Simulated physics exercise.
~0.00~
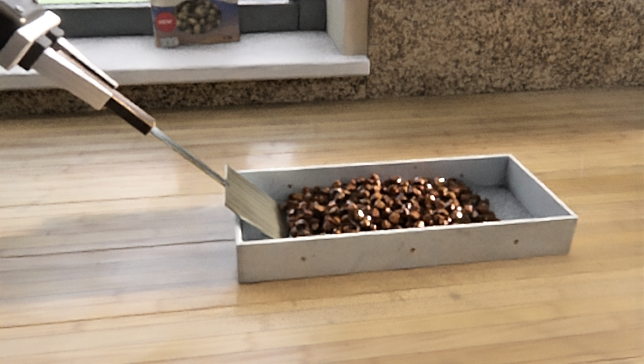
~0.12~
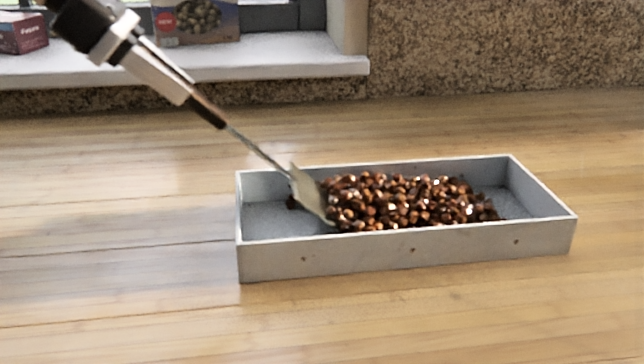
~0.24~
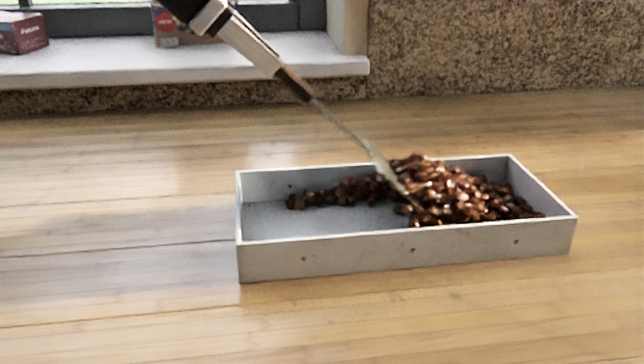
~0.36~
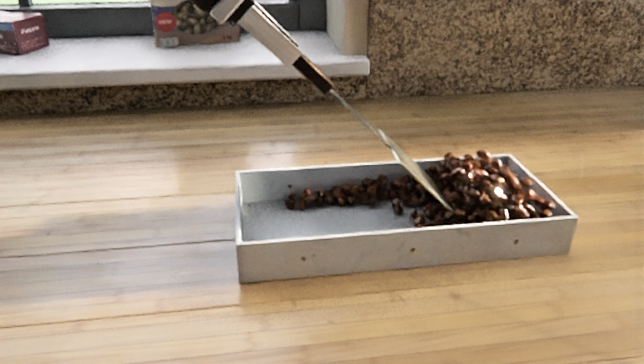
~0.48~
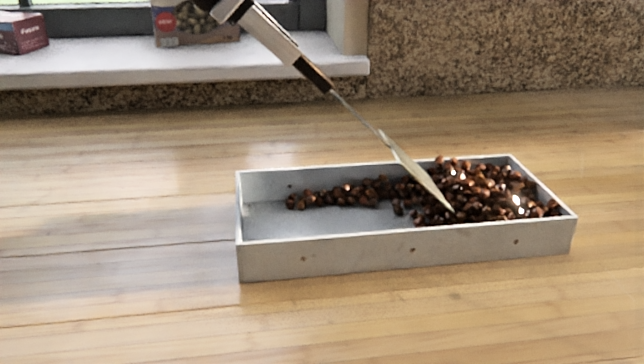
A robot arm with a flat, pale paddle reaches in from the upper left over a light wooden table top, seen from slightly above by a still camera. A long grey tin sits on the table, holding a heap of glossy brown pellets, with a white windowsill, small boxes and a rough speckled wall behind. The paddle starts at the tin's left end and sweeps right, pushing the pellets before it. They pile up towards the right end, while a thin trail stays along the back. Finally the paddle halts against the heap, which settles slightly lower, with the pellets still inside the tin.
